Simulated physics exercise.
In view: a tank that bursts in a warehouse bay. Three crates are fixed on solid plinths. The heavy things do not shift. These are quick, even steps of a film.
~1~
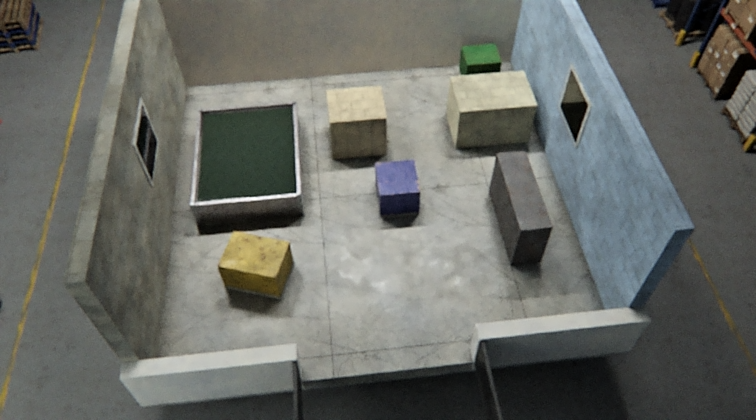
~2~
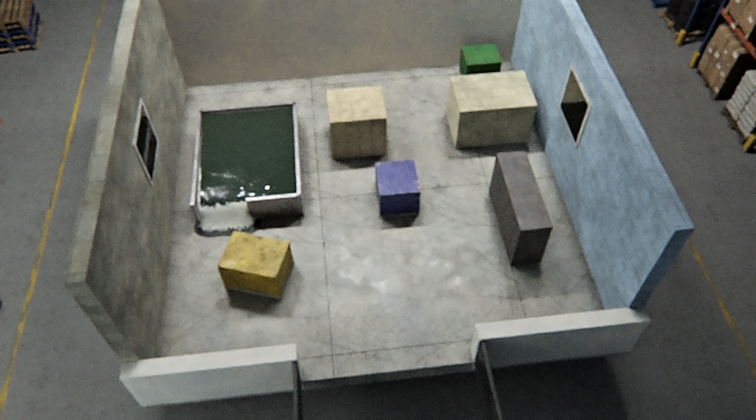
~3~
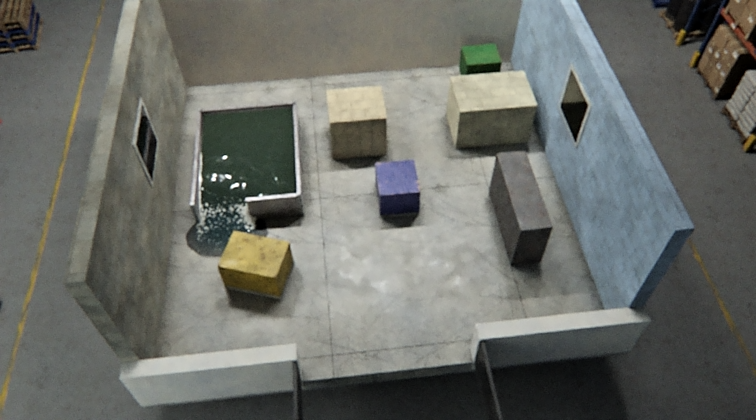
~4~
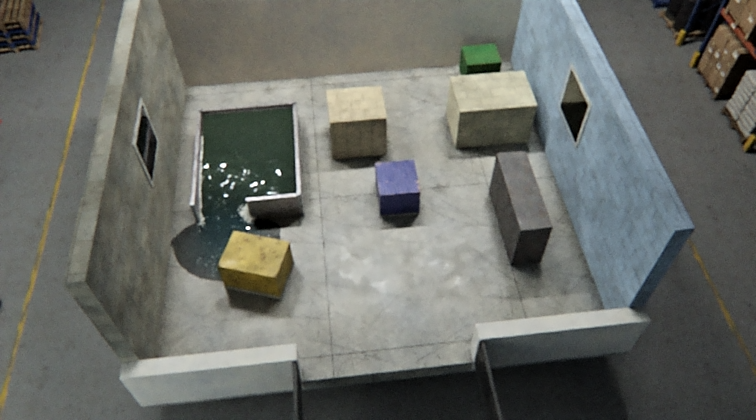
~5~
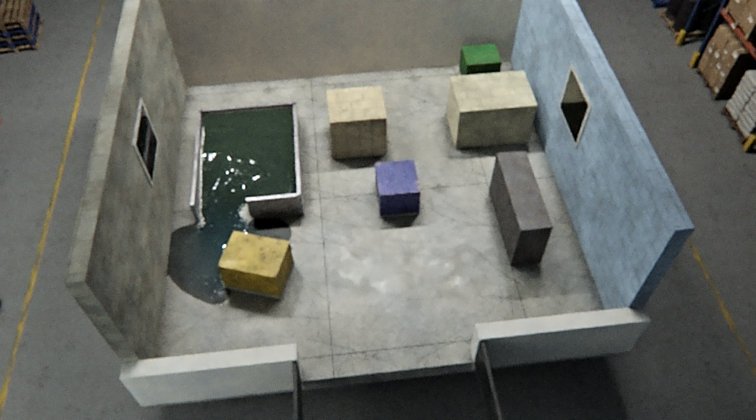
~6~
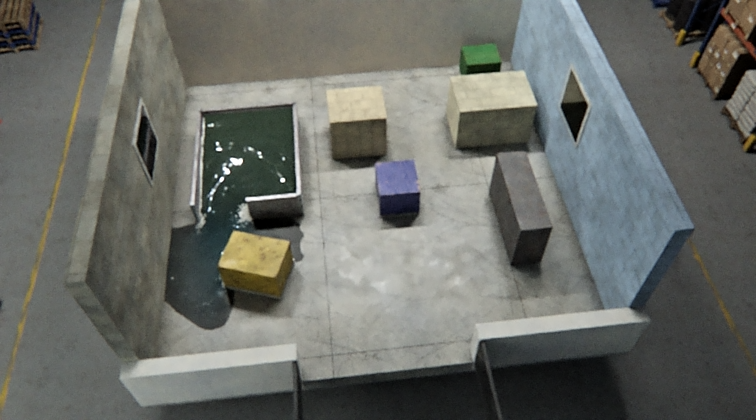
Dark green water pouring through a gap in a tank's front wall, spreading across the concrete floor and around a yellow block.
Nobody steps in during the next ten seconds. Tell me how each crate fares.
In the end: The green crate stays dry; the blue crate gets wet; the yellow crate gets wet.
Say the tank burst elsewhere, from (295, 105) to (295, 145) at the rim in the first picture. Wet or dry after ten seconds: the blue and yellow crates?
In short: The blue one is topped, the yellow one escapes it.
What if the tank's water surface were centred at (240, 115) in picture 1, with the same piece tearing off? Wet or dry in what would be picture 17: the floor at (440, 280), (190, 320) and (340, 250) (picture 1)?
In that order: Not flooded, awash, awash.
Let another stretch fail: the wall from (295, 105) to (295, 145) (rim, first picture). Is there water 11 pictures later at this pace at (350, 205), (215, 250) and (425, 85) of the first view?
One after the other: Awash, no water, awash.
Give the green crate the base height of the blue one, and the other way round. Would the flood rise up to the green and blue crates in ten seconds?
In short: Green is spared, blue is safe.
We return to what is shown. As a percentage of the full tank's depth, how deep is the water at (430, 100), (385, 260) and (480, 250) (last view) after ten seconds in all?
About 2, 6 and 14 per cent.
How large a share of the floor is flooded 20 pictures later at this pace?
I make it 40 per cent.
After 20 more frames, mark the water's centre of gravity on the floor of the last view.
I would point to (254, 229).
A moment on, water covers 15 % of the floor; the green crate not reached, the blue crate not reached, the yellow crate water round its plinth.
Next, water covers 20 % of the floor; the green crate not reached, the blue crate water round its plinth, the yellow crate water round its plinth.
Then, water covers 40 % of the floor; the green crate not reached, the blue crate water round its plinth, the yellow crate water round its plinth.
Later, water covers 60 % of the floor; the green crate not reached, the blue crate water round its plinth, the yellow crate water round its plinth.
In the end, water covers 80 % of the floor; the green crate stayed above the water, the blue crate was topped, the yellow crate was topped.
